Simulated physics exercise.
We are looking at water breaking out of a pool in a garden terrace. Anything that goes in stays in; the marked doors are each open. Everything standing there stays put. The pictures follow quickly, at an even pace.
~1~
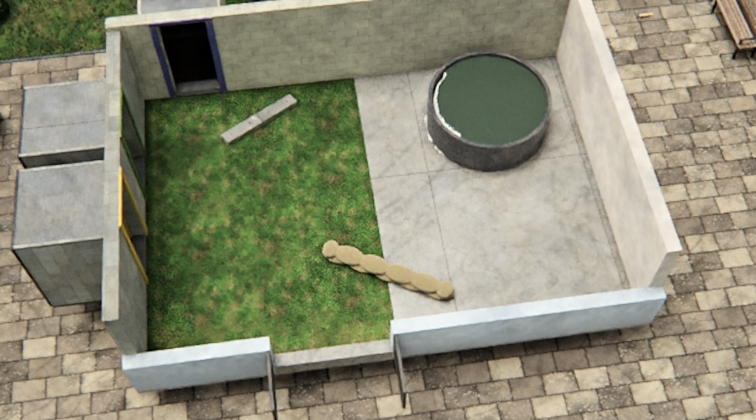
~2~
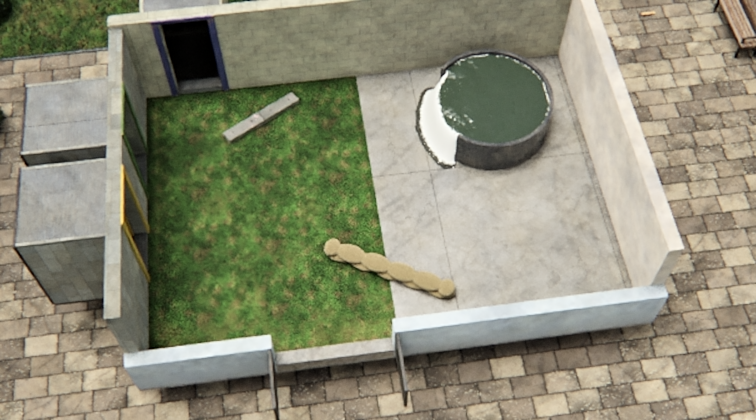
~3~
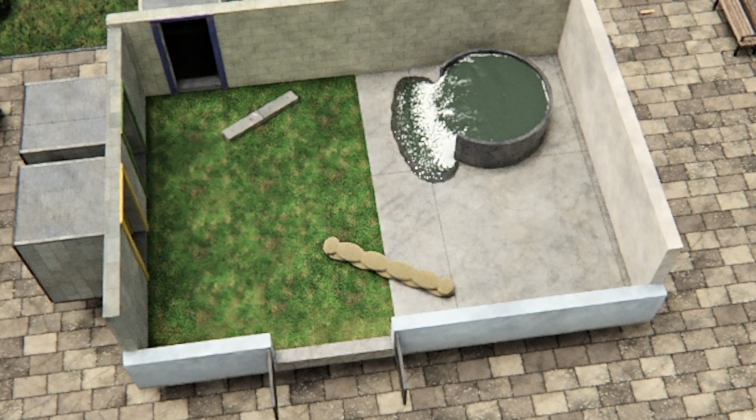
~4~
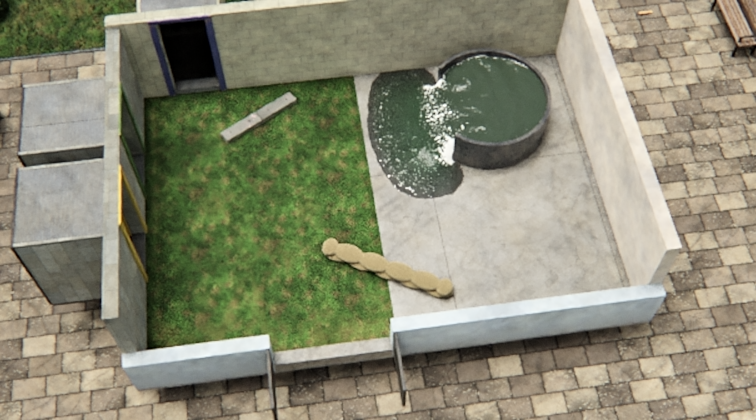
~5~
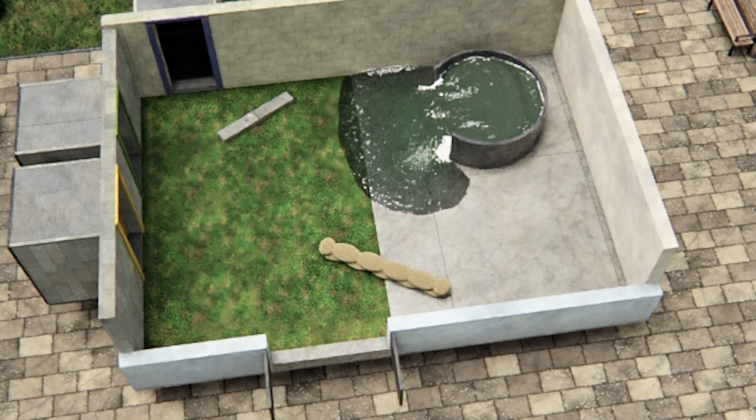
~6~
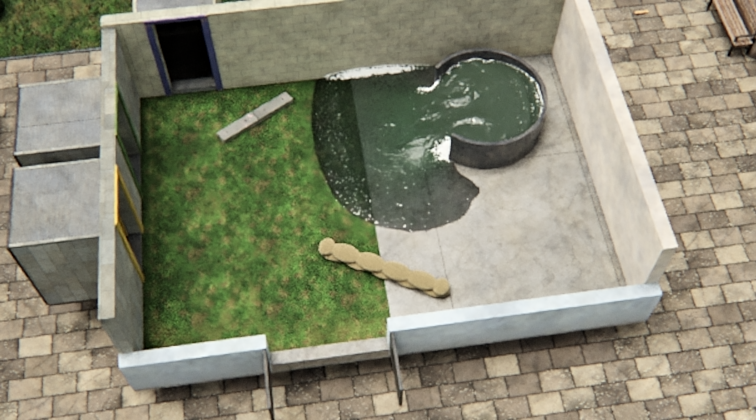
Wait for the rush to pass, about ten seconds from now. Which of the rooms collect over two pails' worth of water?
The yellow door collects over two pails; the blue door collects two pails or less; the green door collects over two pails.
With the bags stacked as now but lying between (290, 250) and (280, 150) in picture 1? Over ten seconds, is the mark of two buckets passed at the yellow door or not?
Then the yellow door stays within the limit.
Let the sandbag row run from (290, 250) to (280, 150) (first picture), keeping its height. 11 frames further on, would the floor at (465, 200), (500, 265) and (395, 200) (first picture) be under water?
Result - still bare, still bare, soaked.
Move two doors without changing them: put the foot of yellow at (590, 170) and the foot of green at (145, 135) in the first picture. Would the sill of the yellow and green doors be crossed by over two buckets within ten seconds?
For yellow it remains below, and for green it ends up above.
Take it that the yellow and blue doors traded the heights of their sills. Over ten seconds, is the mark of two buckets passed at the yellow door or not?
My call is that yellow misses the threshold.
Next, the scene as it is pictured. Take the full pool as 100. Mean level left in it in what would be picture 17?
Estimate: Close to 38 %.
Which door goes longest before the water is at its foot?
I pick the yellow one.
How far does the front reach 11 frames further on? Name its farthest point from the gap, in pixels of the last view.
I'd say at around (177, 95).
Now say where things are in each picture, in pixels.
The round pool at (489, 100) is whole and still, in the first picture.
The front is at (453, 165), out from the gap at (433, 121), in the second picture.
Water pours out at (432, 120) and has run to (433, 178), in the third picture.
The front is at (391, 72), out from the gap at (431, 122), in the fourth picture.
The front is at (350, 76), out from the gap at (428, 122), in the fifth picture.
Water pours out at (427, 122) and has run to (323, 79), in the sixth picture.
A moment on, water covers 30 % of the floor; the yellow door not reached, the blue door not reached, the green door not reached.
Next, water covers 40 % of the floor; the yellow door not reached, the blue door wet at the sill, nothing in, the green door not reached.
Then, water covers 60 % of the floor; the yellow door not reached, the blue door wet at the sill, nothing in, the green door under two buckets in.
Later, water covers 75 % of the floor; the yellow door over two buckets in, the blue door wet at the sill, nothing in, the green door over two buckets in.
In the end, water covers 95 % of the floor; the yellow door over two buckets in, the blue door wet at the sill, nothing in, the green door far over two buckets in.
